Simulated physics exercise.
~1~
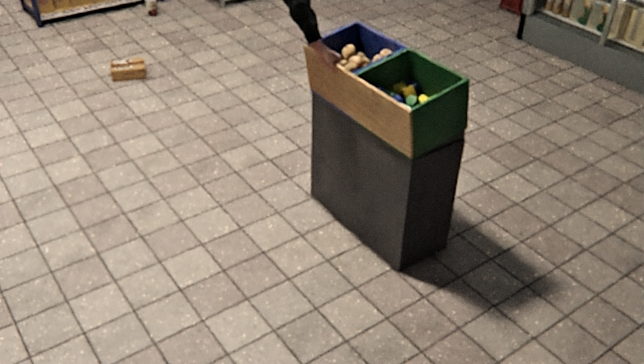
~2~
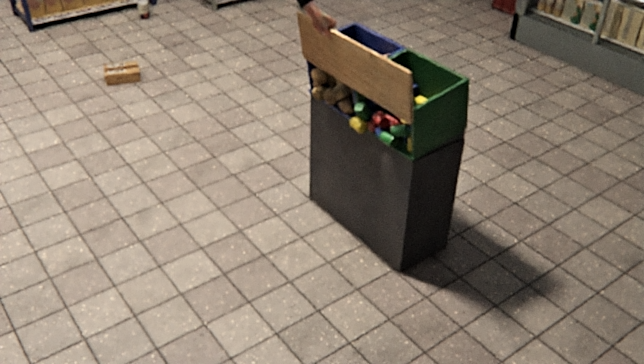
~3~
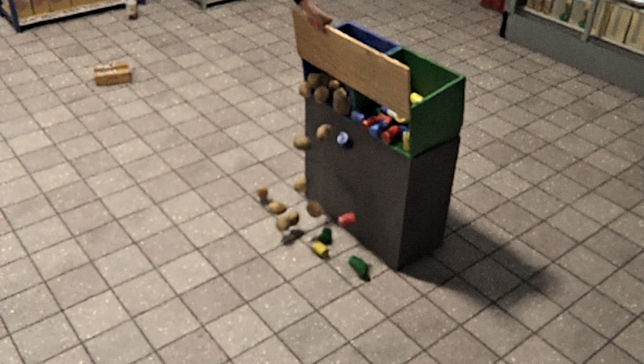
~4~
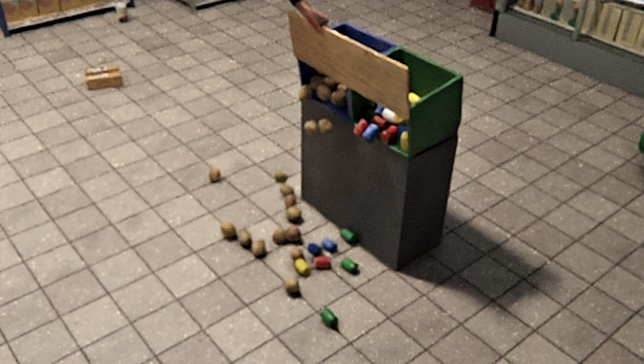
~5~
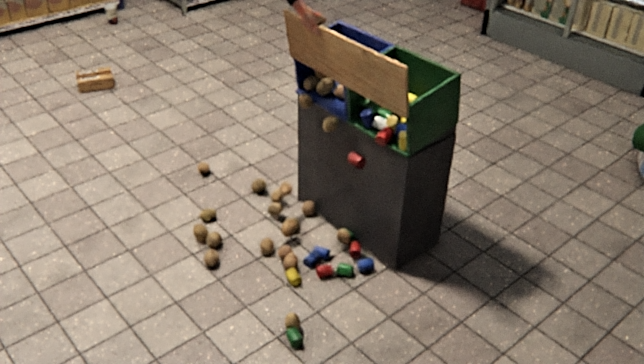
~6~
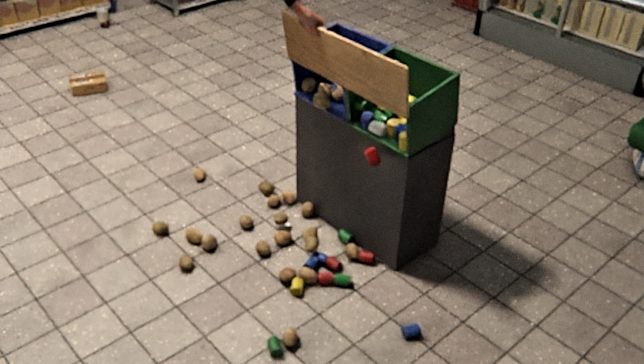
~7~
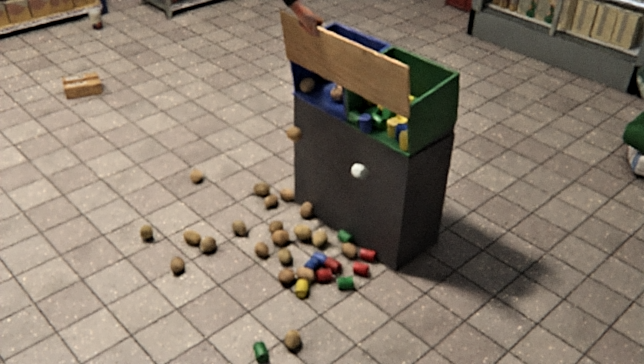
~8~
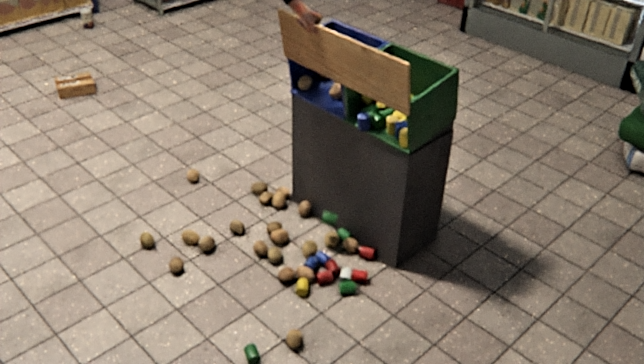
A hand raises a wooden gate, and potatoes and colourful jars spill onto the tiled floor.
